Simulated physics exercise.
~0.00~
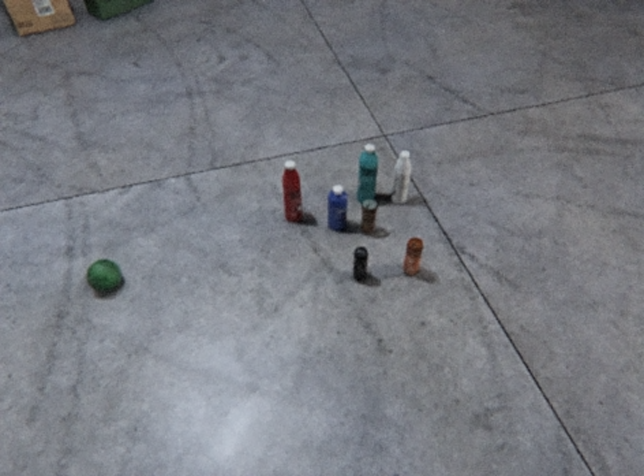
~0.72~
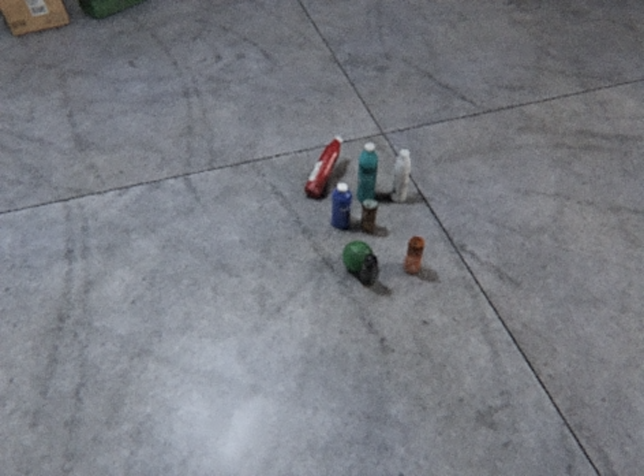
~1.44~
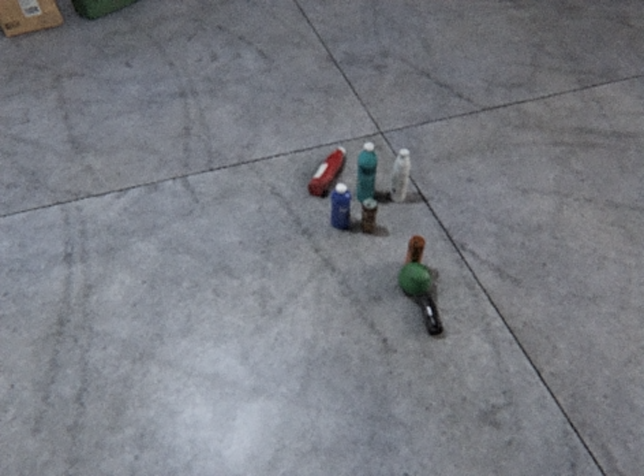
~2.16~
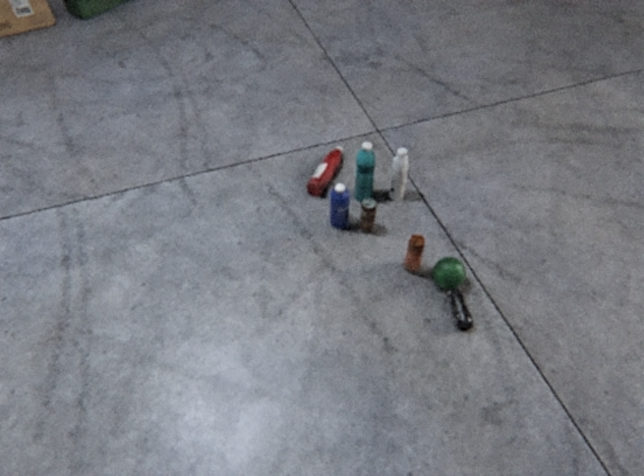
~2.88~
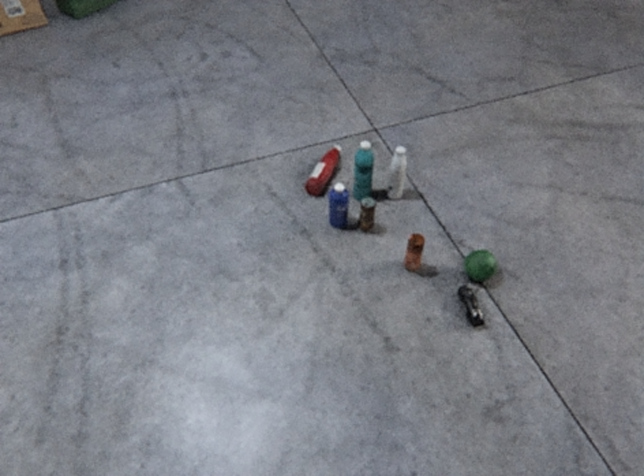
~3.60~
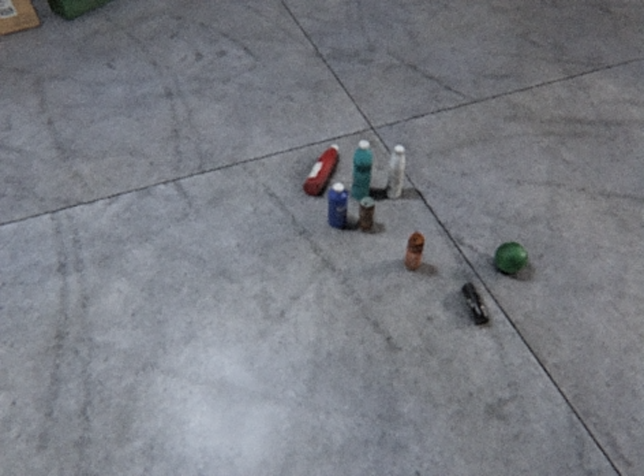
Green ball rolling right across a concrete floor among seven upright containers, toppling the red bottle and black can, five left standing.
